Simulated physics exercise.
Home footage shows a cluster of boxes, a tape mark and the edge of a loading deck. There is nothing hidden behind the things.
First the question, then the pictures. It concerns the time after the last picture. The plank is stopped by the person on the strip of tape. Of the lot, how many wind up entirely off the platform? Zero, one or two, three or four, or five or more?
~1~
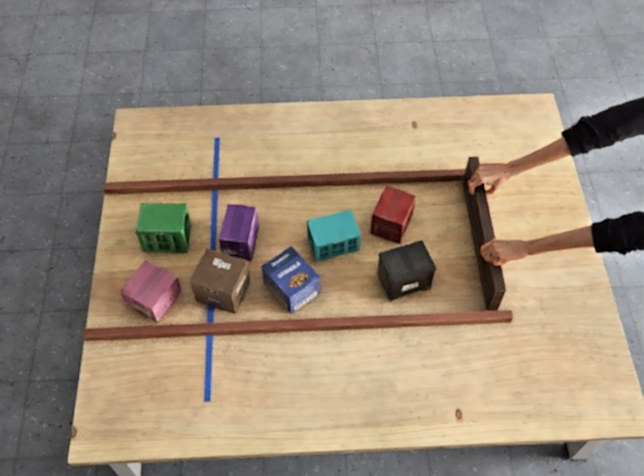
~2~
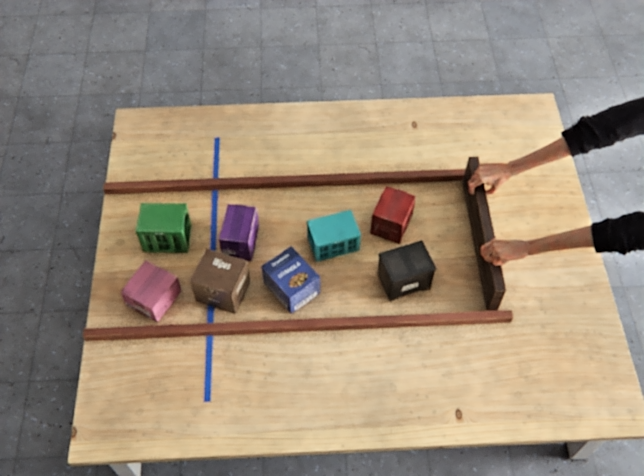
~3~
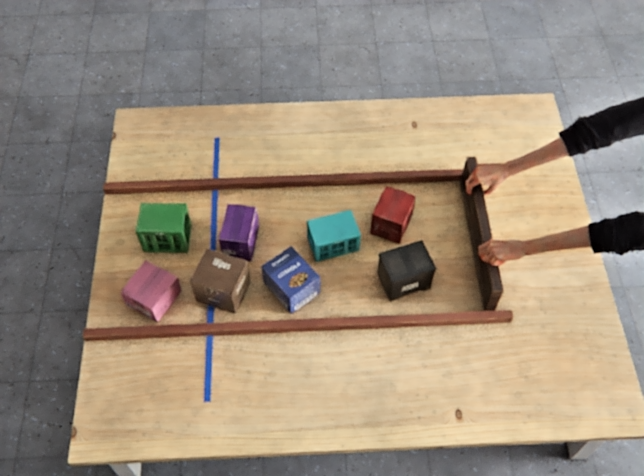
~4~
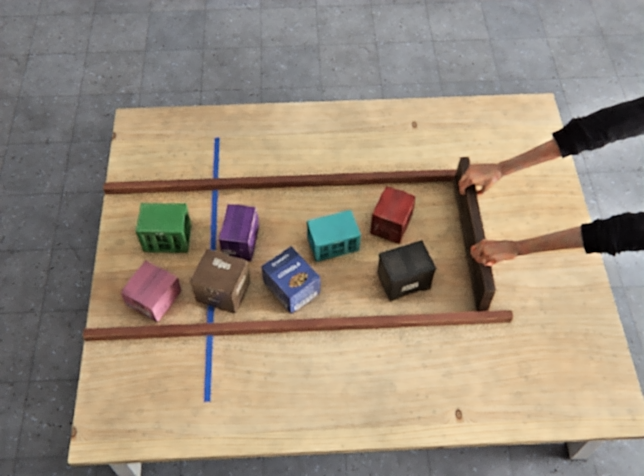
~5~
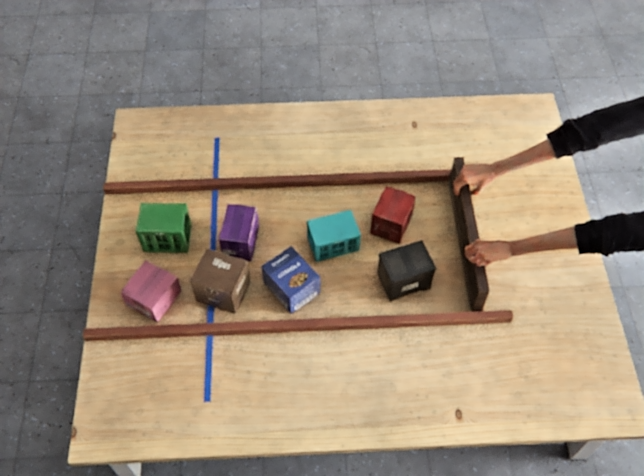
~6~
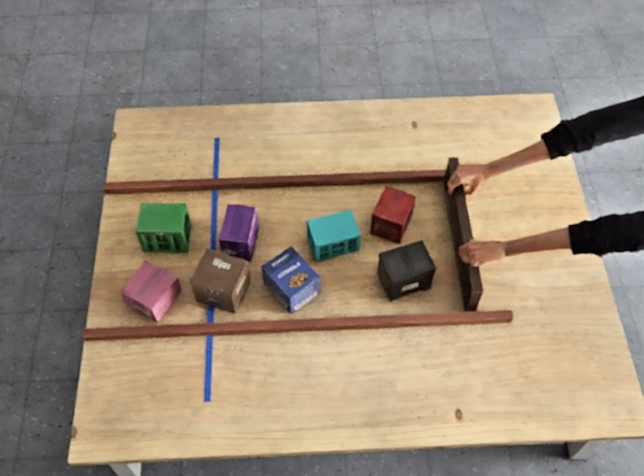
Entirely off: One or two.
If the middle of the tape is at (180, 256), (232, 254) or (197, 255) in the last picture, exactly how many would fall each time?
Tallies in the order asked: 4, 1, 3.
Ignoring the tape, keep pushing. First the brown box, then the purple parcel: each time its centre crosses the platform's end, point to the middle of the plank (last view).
The middle is at (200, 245) when it's the brown box, and at (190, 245) when it's the purple parcel.
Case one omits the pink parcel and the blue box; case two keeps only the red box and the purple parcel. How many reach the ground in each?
Falls come to 1 the first time and 1 the other time.
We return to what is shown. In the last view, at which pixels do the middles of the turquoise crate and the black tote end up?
I'd put one at around (156, 241) and the other at around (186, 275).
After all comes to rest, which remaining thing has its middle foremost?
Answer: The brown box.
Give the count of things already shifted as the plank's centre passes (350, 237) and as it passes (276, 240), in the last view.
So far 4, and 8 at the second.
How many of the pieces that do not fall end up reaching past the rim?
The number would be 1.
A little later, none off yet; pink parcel at rest near (152, 291); green crate at rest near (165, 228); brown box at rest near (221, 281).
When it is over, the number that fall off is one or two; down, green crate and pink parcel.
